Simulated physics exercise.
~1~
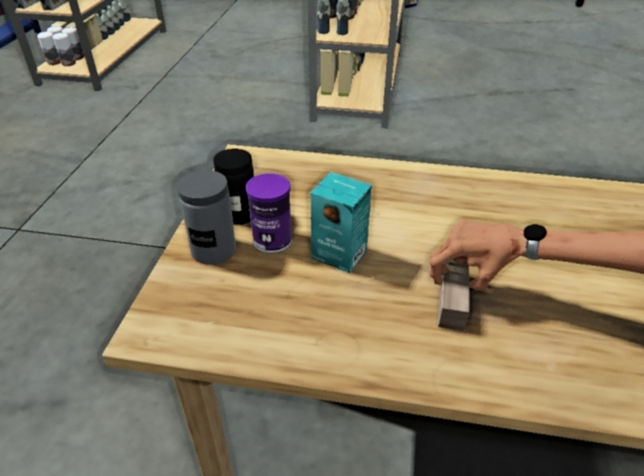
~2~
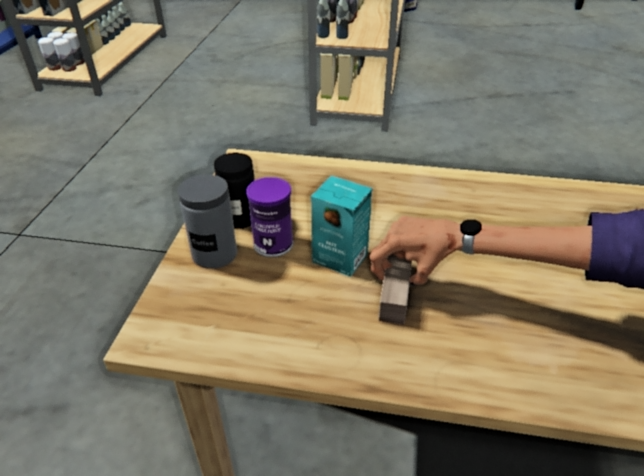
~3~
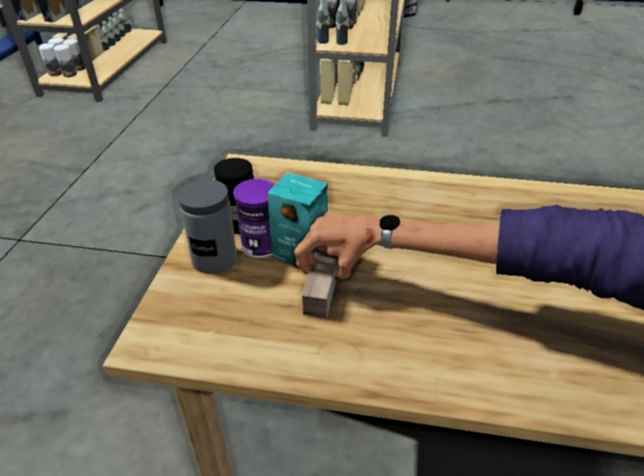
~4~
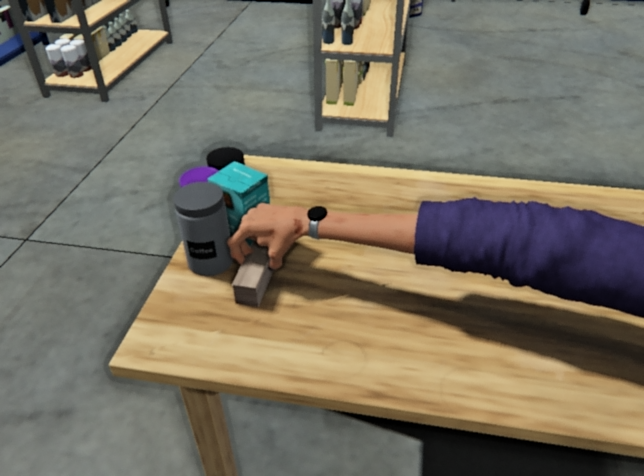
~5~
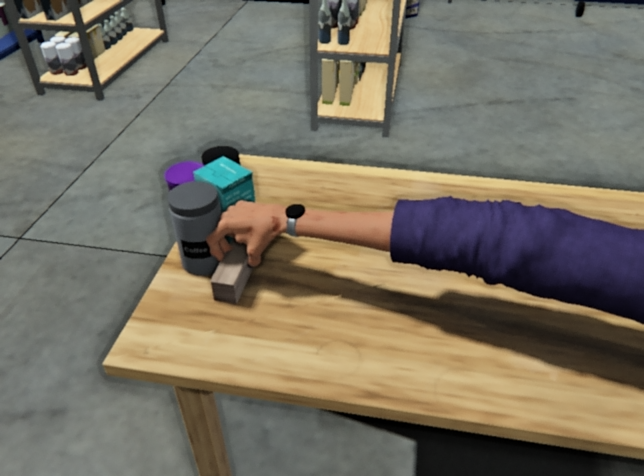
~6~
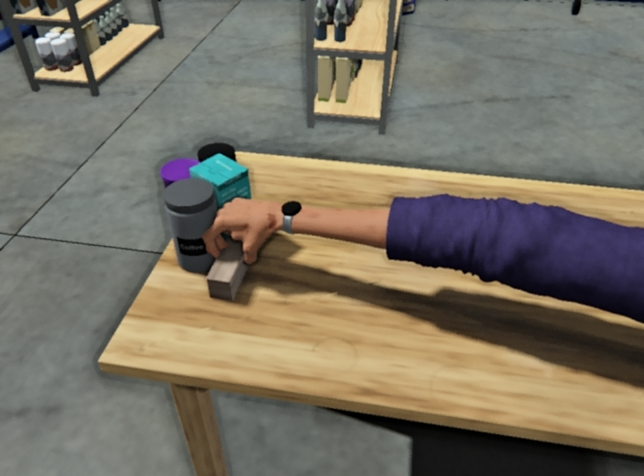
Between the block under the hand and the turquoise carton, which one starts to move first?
The block under the hand starts to move first, sliding left while the turquoise carton is still in its place. The carton only moves left after that.
